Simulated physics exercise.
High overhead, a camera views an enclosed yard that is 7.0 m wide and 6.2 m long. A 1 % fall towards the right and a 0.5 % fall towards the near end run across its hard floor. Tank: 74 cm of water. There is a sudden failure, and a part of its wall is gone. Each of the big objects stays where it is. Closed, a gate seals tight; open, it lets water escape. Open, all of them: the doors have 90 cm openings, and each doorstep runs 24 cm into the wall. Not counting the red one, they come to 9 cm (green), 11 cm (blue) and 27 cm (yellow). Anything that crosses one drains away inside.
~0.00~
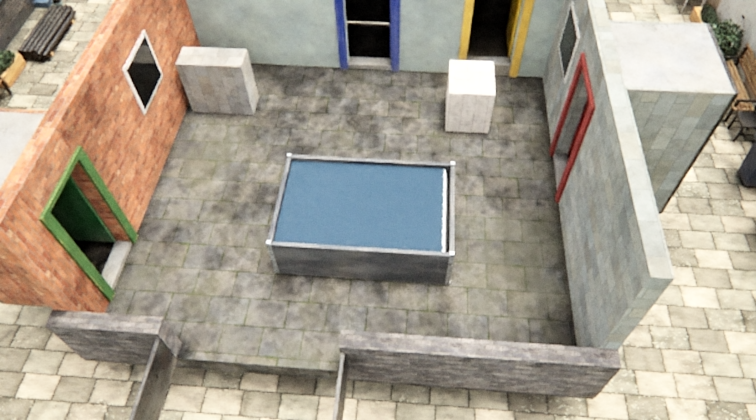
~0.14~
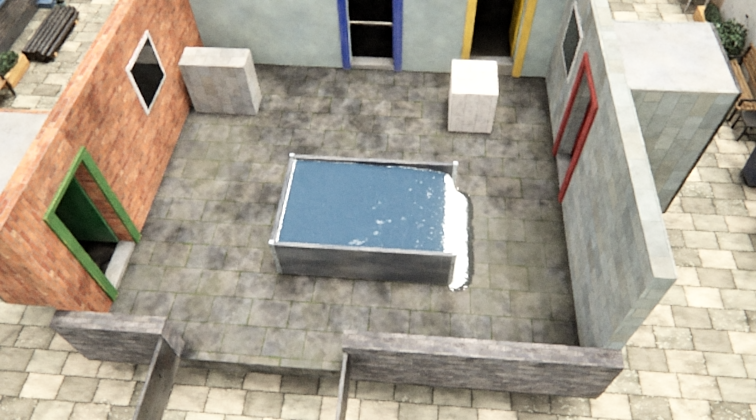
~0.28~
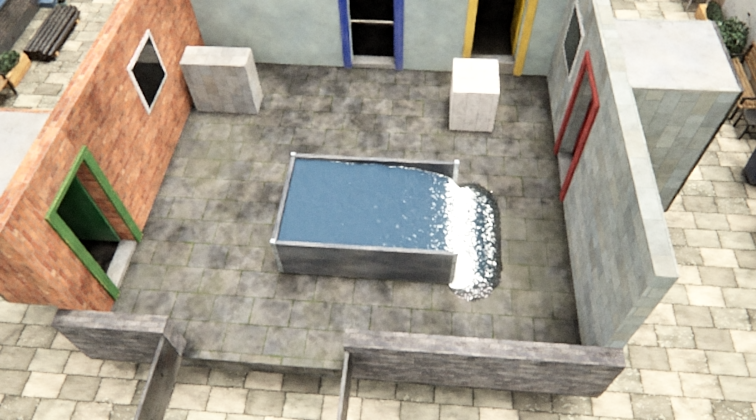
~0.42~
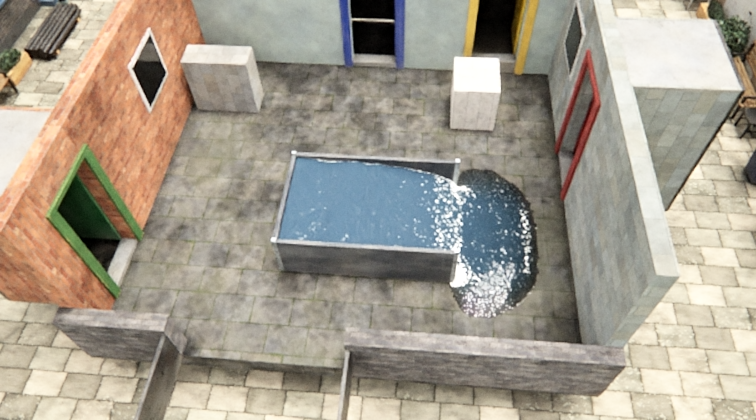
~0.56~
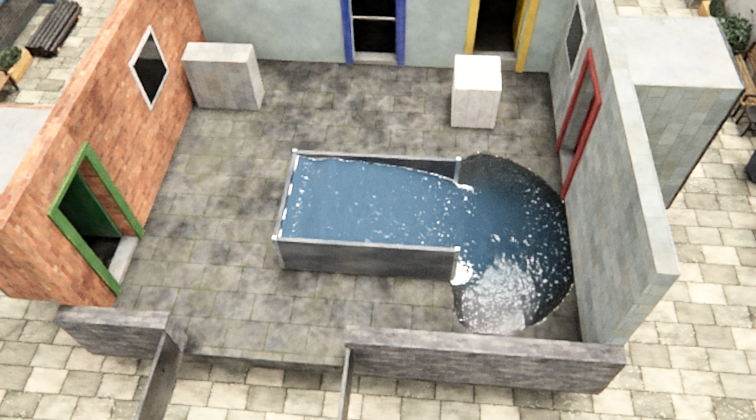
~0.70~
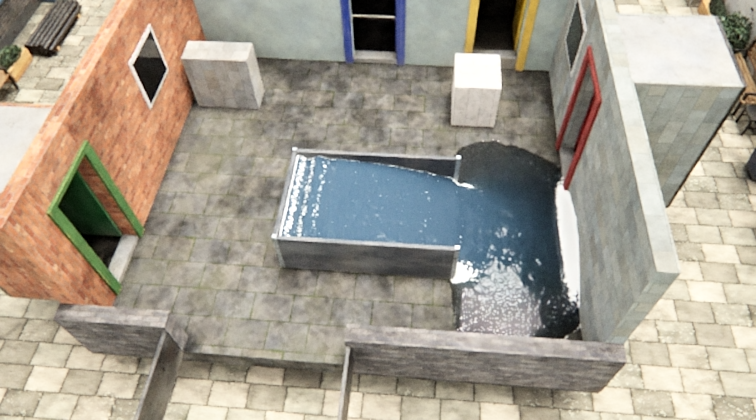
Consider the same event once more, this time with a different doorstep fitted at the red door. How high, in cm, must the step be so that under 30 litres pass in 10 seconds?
Roughly 23 cm.
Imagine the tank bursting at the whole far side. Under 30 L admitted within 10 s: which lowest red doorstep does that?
Required height: Approx. 10.0 cm.
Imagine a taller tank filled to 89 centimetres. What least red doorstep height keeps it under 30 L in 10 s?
About 29 cm.
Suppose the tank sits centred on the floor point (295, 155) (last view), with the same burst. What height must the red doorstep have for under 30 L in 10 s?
It must be around 31 cm tall.
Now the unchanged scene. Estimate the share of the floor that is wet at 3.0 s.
About 35 per cent.
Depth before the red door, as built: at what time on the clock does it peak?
Roughly 1.8 s.
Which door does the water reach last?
Answer: Green.
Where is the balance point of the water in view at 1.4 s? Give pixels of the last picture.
Centre of mass: About (429, 231) px.
After 1.4 s water covers 20 % of the floor, deepest (50 cm) near (549, 236); 25 cm at the red door, 19 litres in over its 11 cm doorstep.
After 3.0 s water covers 35 % of the floor, deepest (42 cm) near (575, 366); 21 cm at the red door, 124 litres in over its 11 cm doorstep.
After 10.0 s water covers 100 % of the floor, deepest (12 cm) near (351, 150); 9 cm at the red door, 170 litres in over its 11 cm doorstep.
At the red door as built, the water arrived by 0.8 s and peaked near 27 cm at 1.8 s.
Run again over the same 10 s with other heights there, 65 litres in over 18.5 cm, 19 litres over 25 cm. The limit of 30 litres is kept from about 23 cm up.
